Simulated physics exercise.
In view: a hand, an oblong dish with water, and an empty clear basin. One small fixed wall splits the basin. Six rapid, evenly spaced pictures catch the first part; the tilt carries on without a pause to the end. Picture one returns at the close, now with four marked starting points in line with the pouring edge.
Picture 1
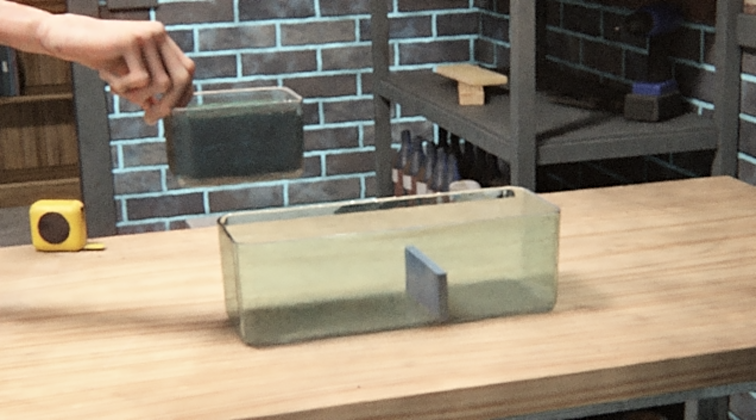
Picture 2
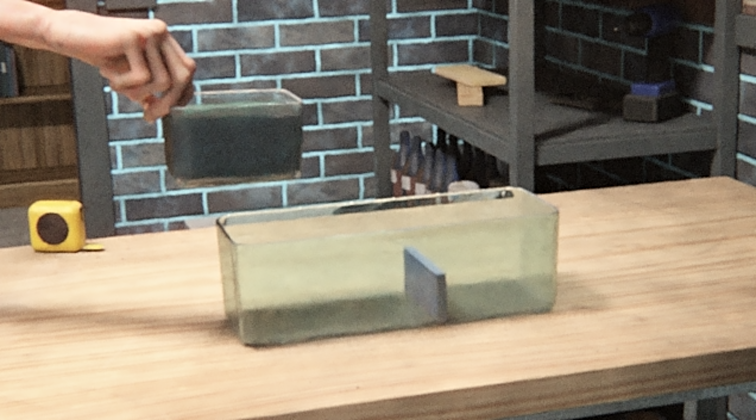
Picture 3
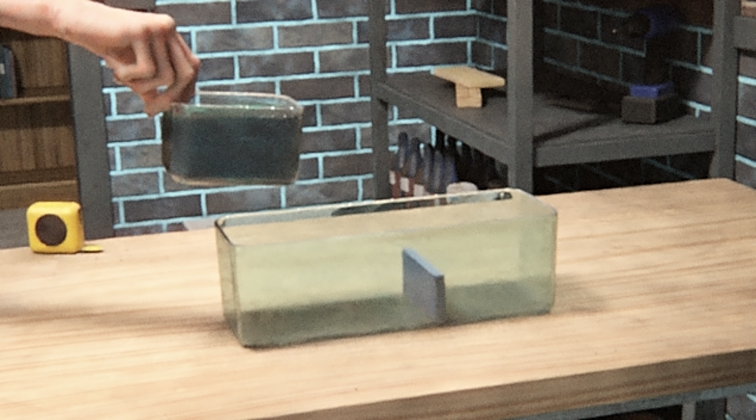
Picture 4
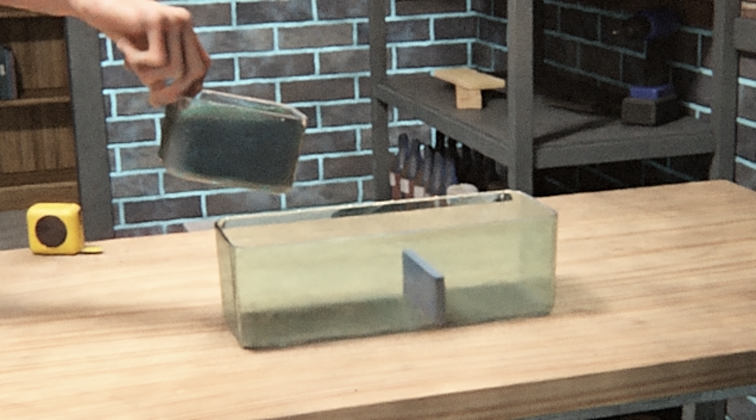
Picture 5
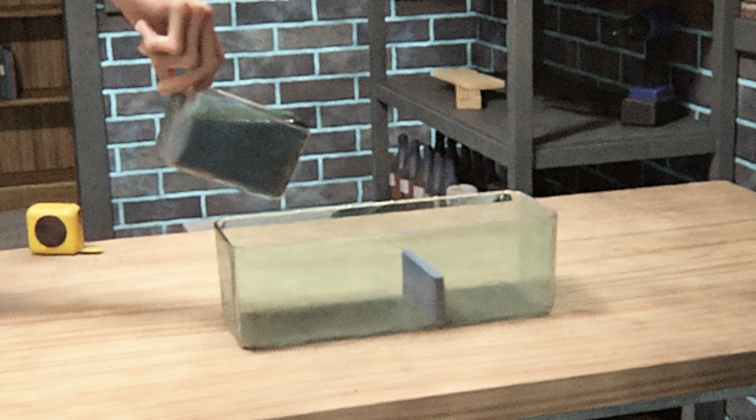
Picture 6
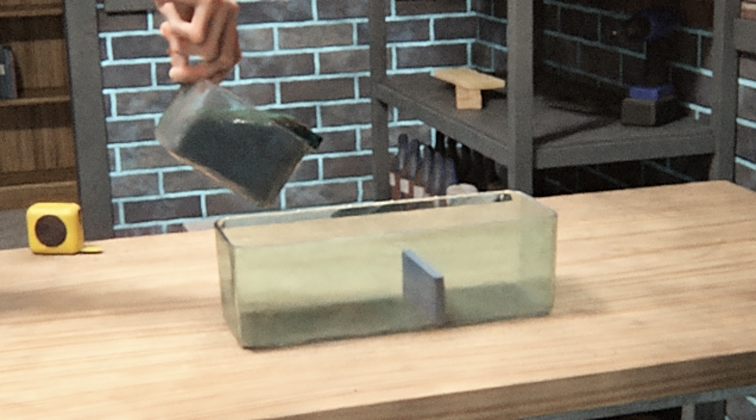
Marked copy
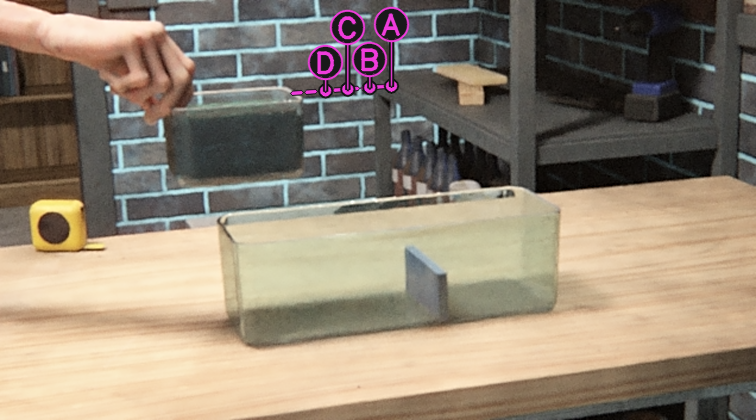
On a wooden workbench, a hand tilts an oblong dish of dark water above a clear basin.
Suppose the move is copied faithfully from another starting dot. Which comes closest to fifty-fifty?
The answer is spot B.
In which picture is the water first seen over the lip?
Picture 5.
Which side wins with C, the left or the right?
The left one.
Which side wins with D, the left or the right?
The left side.
On the marked copy, A at (391, 86); B at (369, 87); C at (347, 89); D at (325, 90).
With A, about 27 % ends left of the wall and 69 % right of it; 4 % is lost outside.
With B, about 50 % ends left of the wall and 45 % right of it; 5 % is lost outside.
With C, about 76 % ends left of the wall and 14 % right of it; 10 % is lost outside.
With D, about 90 % ends left of the wall and 6 % right of it; 4 % is lost outside.
